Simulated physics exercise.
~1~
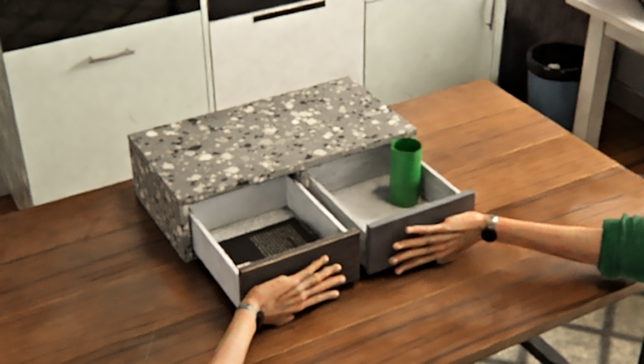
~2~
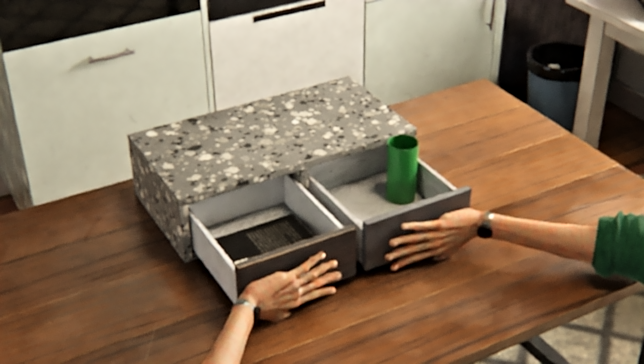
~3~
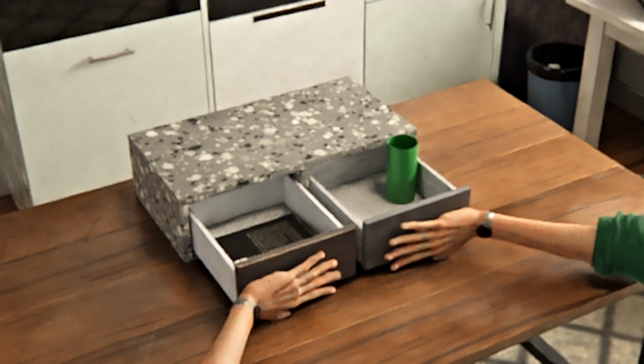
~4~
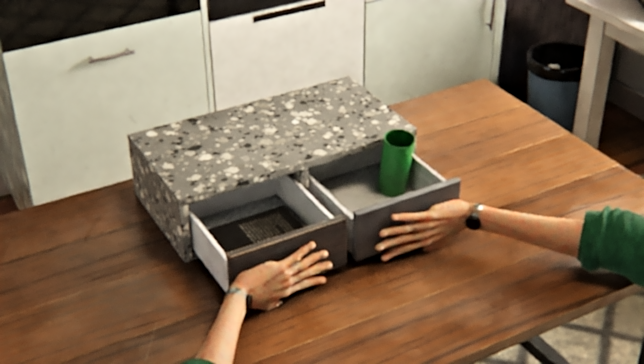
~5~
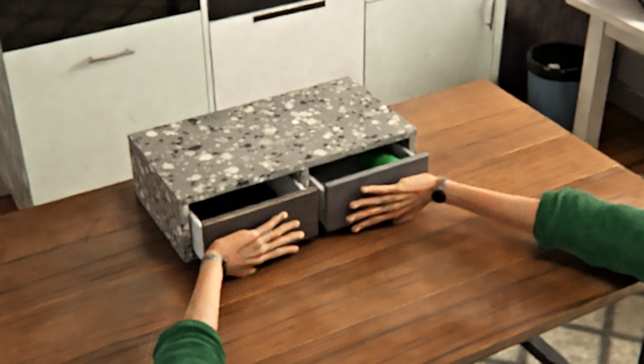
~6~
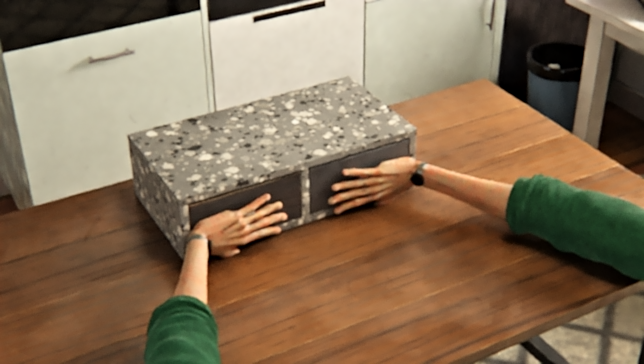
At first, a low, speckled grey chest sits on a wooden table with both drawers open, a dark, flat item lying in the left one and a green cylinder standing upright in the right one. Two hands rest against the drawer fronts, one on each, and barely move them. Then the hands push both drawers inward, and the green cylinder begins to lean. As the drawers slide about halfway in, the cylinder tips onto its side, still partly visible. Finally, both drawers close completely, hiding their contents, with the hands still pressed against the fronts.
